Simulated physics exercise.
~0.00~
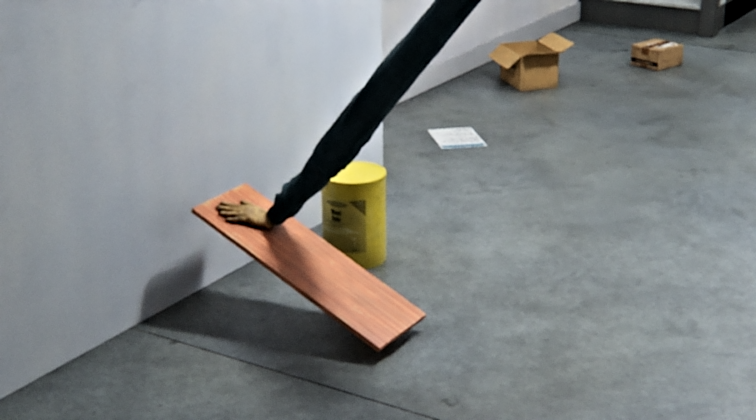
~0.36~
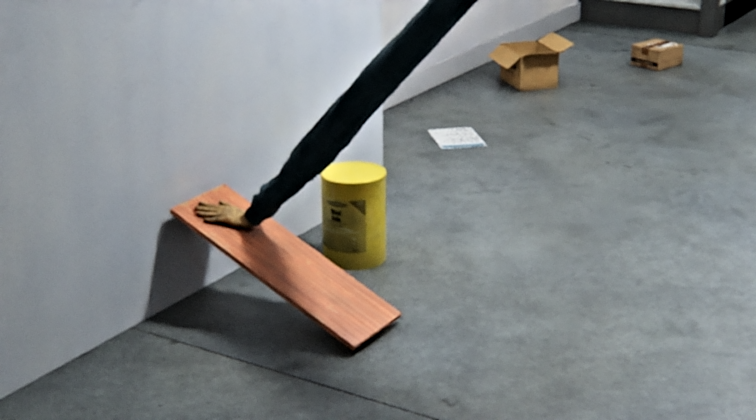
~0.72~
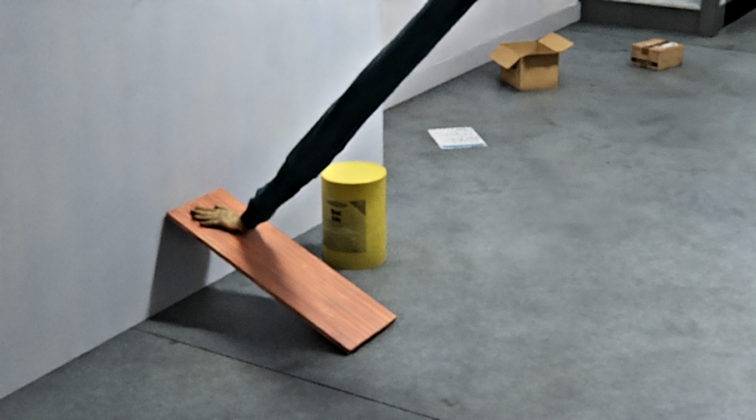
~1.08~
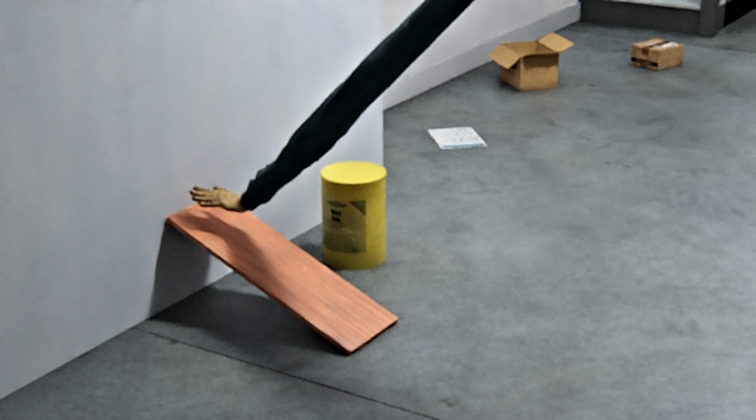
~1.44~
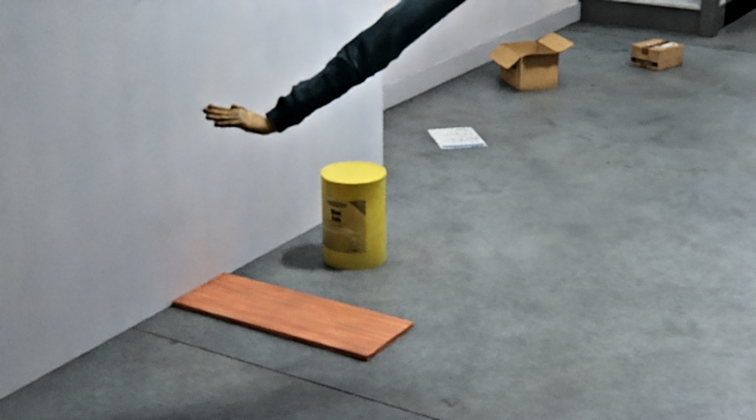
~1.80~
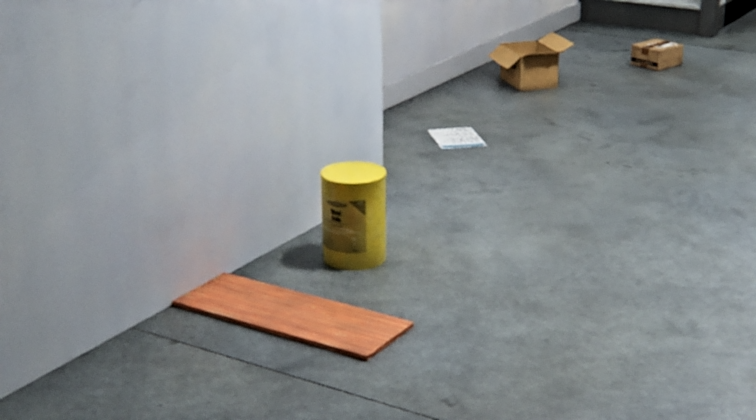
An orange board leaned against a wall by a hand slides down flat once released.
